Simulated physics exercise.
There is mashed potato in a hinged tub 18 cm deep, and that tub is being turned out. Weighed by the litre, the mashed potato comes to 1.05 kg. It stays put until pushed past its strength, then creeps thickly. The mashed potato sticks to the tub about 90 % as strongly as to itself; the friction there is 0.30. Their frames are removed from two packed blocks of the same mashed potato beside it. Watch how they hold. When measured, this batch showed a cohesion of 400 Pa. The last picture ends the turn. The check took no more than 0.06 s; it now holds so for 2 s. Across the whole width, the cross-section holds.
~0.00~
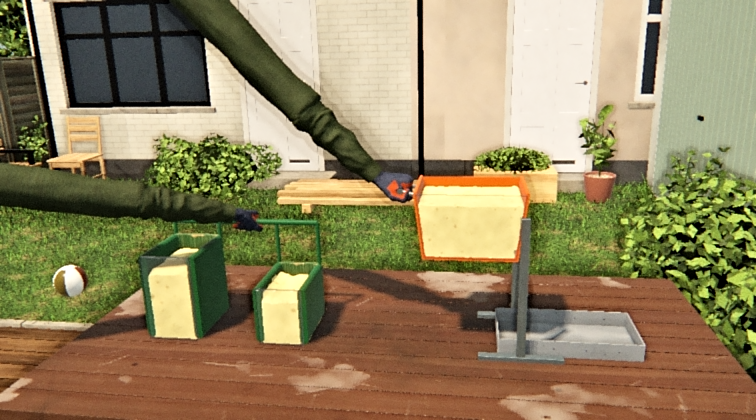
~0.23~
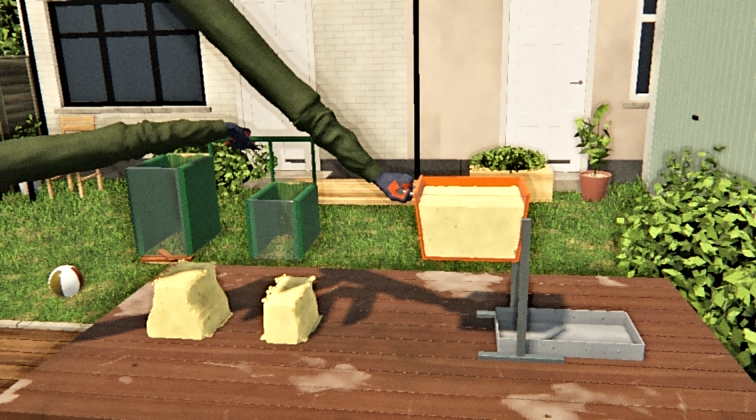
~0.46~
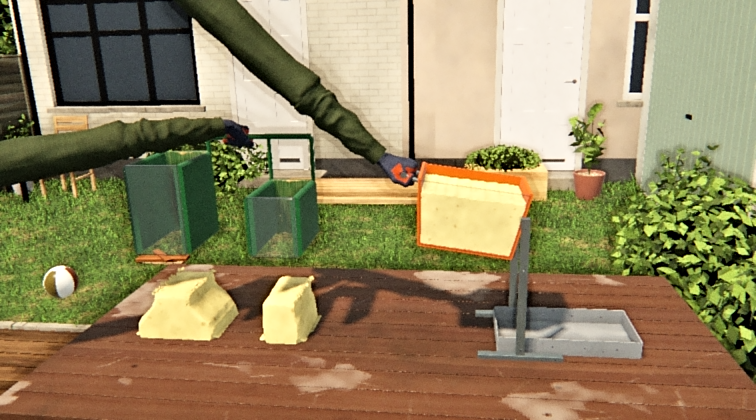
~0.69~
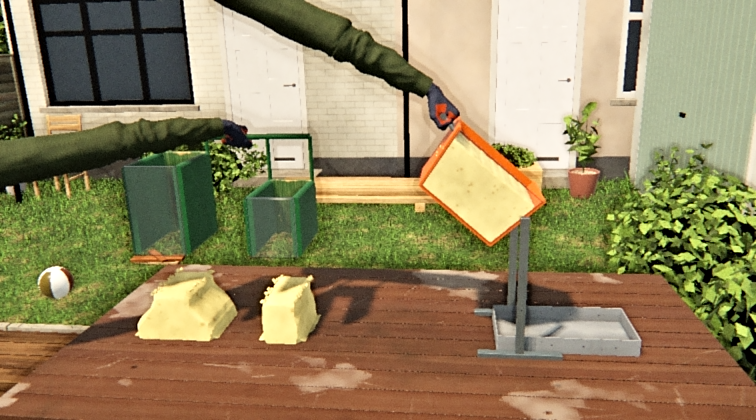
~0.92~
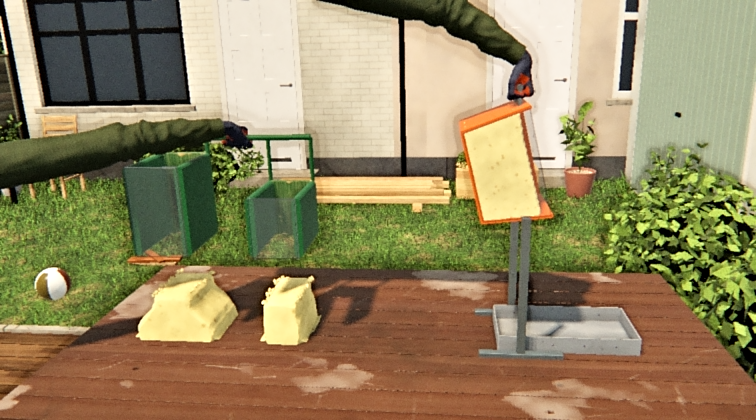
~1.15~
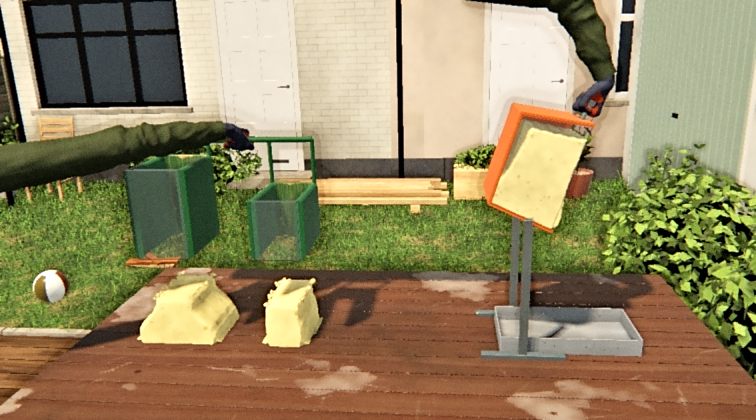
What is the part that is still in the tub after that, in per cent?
About 0 %.
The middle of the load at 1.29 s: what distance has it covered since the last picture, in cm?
The shift is near 12 cm.
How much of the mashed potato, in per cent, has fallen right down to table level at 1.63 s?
Roughly 75 per cent.
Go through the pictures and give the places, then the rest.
Handle-side rim at (417, 194), tilt 0 degrees; crest of the mashed potato at (438, 204); block heights 23 cm, 15 cm (left to right), in the first frame.
Handle-side rim at (417, 194), tilt 0 degrees; crest of the mashed potato at (438, 205); block heights 18 cm, 14 cm (left to right), in the second frame.
Handle-side rim at (421, 180), tilt 8 degrees; crest of the mashed potato at (427, 192); block heights 15 cm, 14 cm (left to right), in the third frame.
Handle-side rim at (461, 130), tilt 41 degrees; crest of the mashed potato at (457, 143); block heights 15 cm, 14 cm (left to right), in the fourth frame.
Handle-side rim at (531, 109), tilt 77 degrees; crest of the mashed potato at (518, 117); block heights 15 cm, 14 cm (left to right), in the fifth frame.
Handle-side rim at (593, 128), tilt 108 degrees; crest of the mashed potato at (537, 131); block heights 15 cm, 14 cm (left to right), in the sixth frame.
After 1.29 s, the tub is at 108 degrees and holds 43 %.
After 1.46 s, the tub is at 108 degrees and holds 11 %.
After 1.63 s, the tub is at 108 degrees and holds 0 %.
After 1.80 s, the tub is at 108 degrees and holds 0 %.
After 3.15 s, the tub is at 108 degrees and holds 0 %.
